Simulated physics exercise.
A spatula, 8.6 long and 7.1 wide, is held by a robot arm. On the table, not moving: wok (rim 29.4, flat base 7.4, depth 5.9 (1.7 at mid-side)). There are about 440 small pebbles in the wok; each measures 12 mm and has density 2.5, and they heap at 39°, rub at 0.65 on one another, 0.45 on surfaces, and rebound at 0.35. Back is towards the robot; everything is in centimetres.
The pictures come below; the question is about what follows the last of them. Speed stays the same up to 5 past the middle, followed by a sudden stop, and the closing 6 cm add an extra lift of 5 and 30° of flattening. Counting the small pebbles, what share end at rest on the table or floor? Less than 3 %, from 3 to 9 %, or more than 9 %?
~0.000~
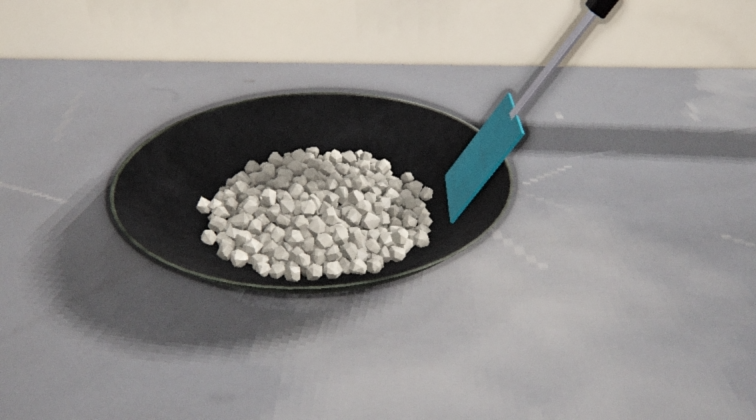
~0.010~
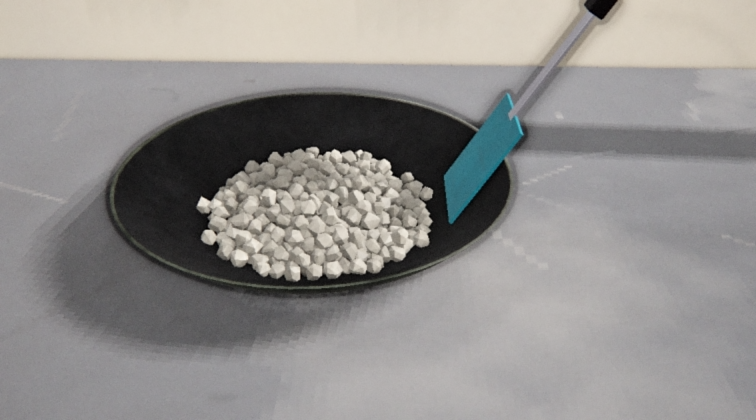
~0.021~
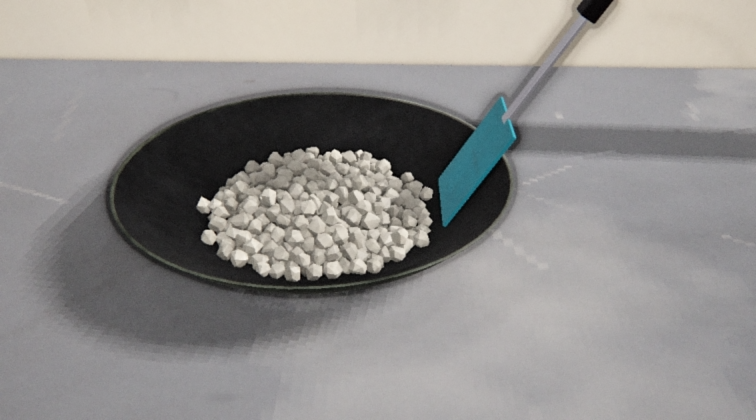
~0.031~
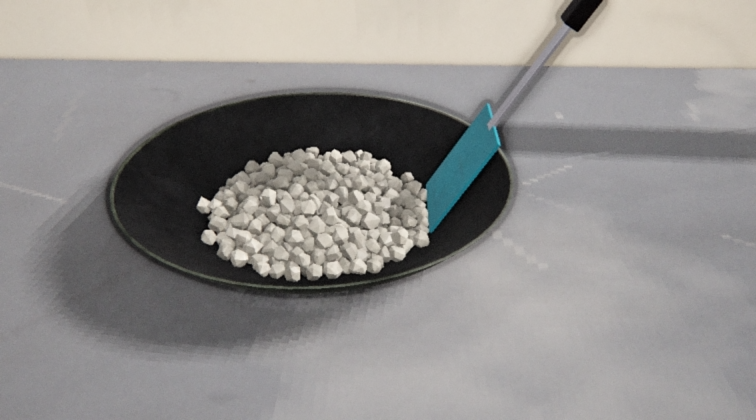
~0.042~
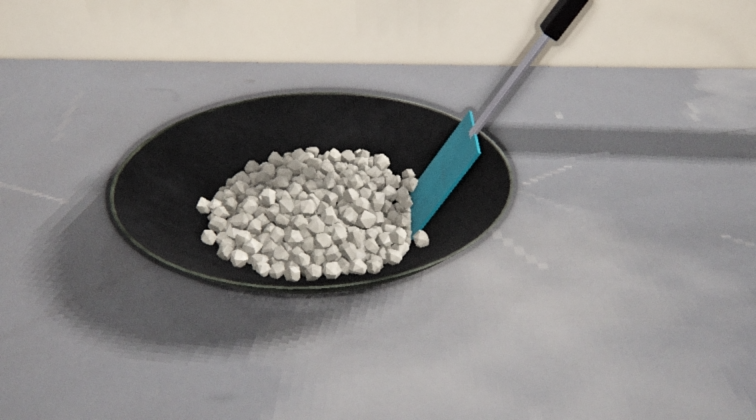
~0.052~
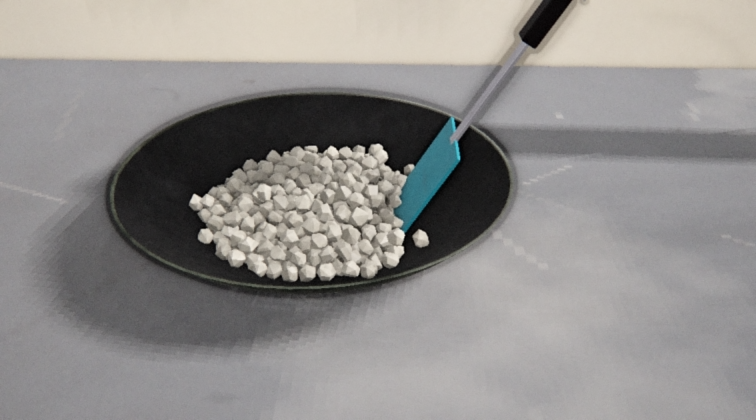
More than 9 %.
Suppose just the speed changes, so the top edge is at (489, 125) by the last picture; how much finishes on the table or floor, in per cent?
About 0 percent.
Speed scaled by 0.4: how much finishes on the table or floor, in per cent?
I'd put it around 0 per cent.
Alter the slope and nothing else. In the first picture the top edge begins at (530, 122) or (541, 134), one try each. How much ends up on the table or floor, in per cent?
First try around 15 percent, second around 15 percent.
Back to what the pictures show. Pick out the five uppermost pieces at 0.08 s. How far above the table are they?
Estimated height above table: Approx. 6 cm.
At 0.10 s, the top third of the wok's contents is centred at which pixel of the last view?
(266, 176).
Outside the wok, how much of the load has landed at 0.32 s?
Share at that moment: About 5 %.
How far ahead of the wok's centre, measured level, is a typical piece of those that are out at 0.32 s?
Roughly 26 cm.
After 0.08 s, sloping 59°, highest piece 7 above the table; 443 in the wok.
After 0.10 s, sloping 50°, highest piece 9 above the table; 439 in the wok, 4 on the blade or in flight.
After 0.32 s, sloping 29°, highest piece 12 above the table; 362 in the wok, 33 on the table or floor, 48 on the blade or in flight.
After 1.37 s, sloping 29°, highest piece 7 above the table; 362 in the wok, 81 on the table or floor.
In the end, 362 in the wok, 81 on the table or floor. That is 18 % on the table or floor.
